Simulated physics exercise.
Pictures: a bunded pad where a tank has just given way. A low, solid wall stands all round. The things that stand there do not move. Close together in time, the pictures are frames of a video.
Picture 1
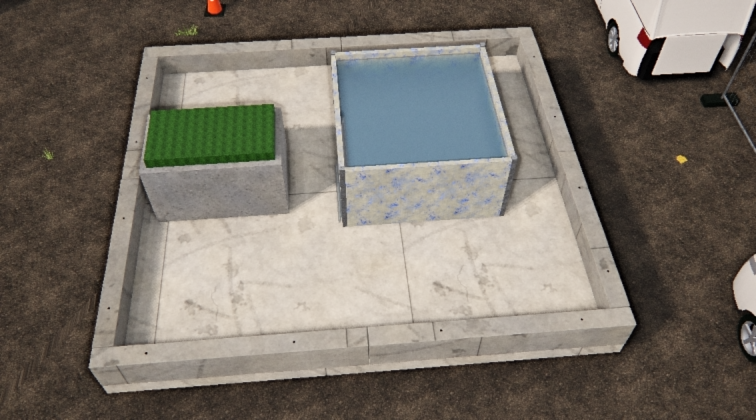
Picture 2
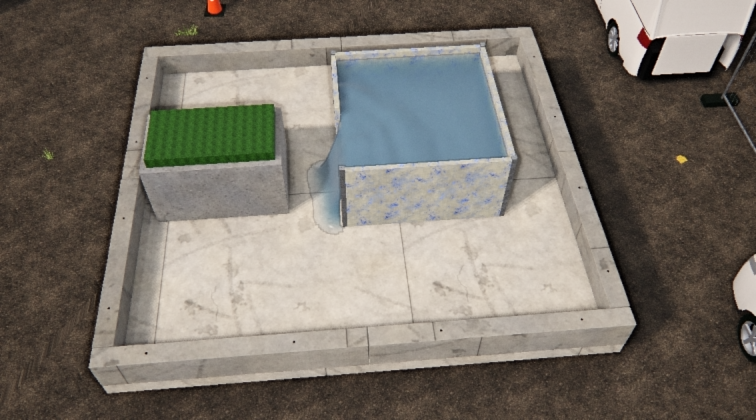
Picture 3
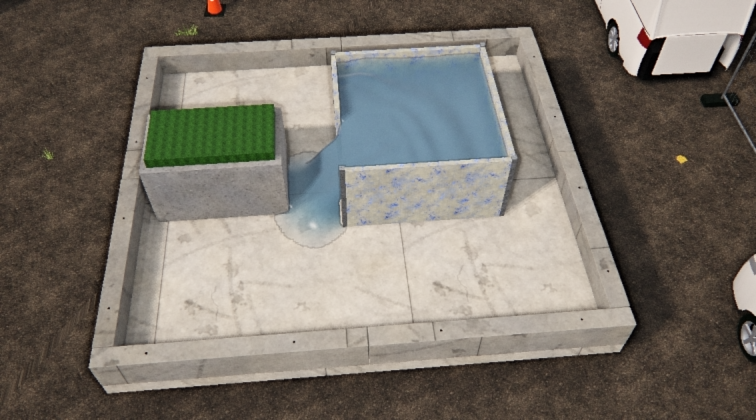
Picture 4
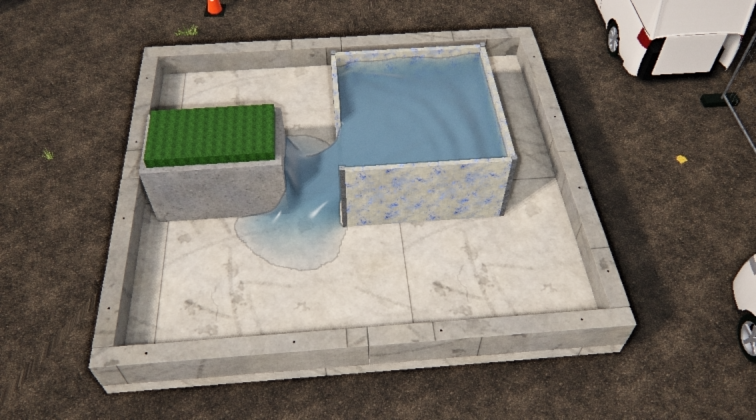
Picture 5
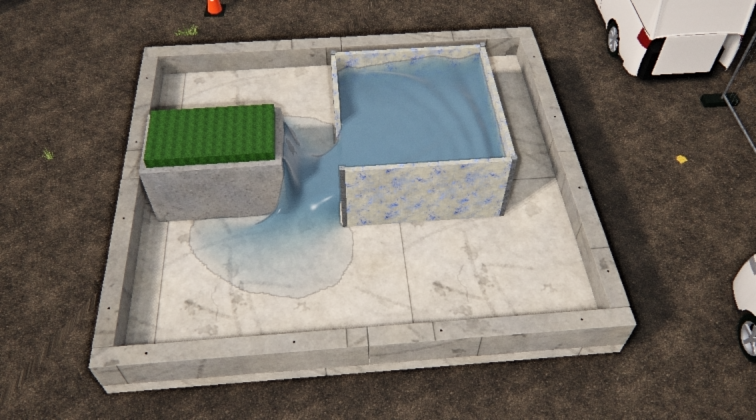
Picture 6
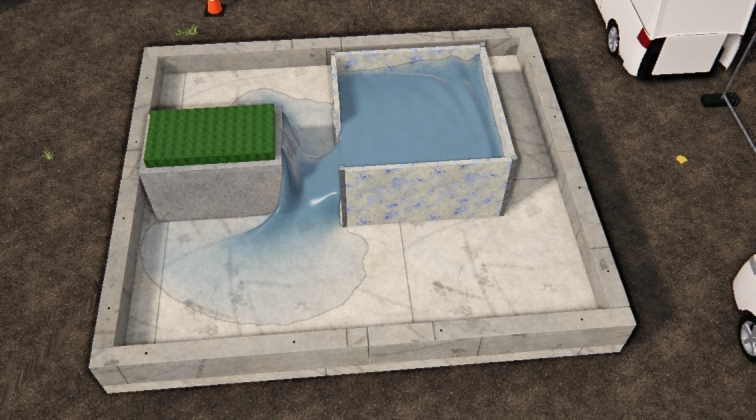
Water bursts from the left side of a square, open-topped tank with blue-mottled walls, on a pale concrete pad ringed by a low solid wall, seen from above by a still camera. A grey block topped with green stands to the left, with white vehicles at the right edge. The water strikes the block and fans out across the floor, frontward and behind, as the tank's level lowers slightly.
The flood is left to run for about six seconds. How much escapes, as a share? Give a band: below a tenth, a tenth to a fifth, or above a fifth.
Below a tenth escapes.
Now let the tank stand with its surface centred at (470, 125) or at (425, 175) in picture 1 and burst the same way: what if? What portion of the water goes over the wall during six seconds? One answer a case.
6 %, then 14 %.
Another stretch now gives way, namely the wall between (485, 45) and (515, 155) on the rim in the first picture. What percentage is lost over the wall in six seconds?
Around 28 in a hundred.
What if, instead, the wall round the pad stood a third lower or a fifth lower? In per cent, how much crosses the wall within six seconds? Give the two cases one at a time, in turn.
Lab note: Try one 12 percent; try two 6 percent.
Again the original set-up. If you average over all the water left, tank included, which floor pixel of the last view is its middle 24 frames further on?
Centre of the water: Near (327, 190).
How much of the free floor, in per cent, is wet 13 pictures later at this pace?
By my count, 70 percent.
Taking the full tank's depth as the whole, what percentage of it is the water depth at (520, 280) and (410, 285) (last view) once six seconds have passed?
12 and 6 per cent, in that order.
A moment on, water covers 30 % of the floor; the low wall has let 0 % over.
Next, water covers 40 % of the floor; the low wall has let 0 % over.
Then, water covers 60 % of the floor; the low wall has let 2 % over.
Later, water covers 75 % of the floor; the low wall has let 3 % over.
In the end, water covers 80 % of the floor; the low wall has let 3 % over.
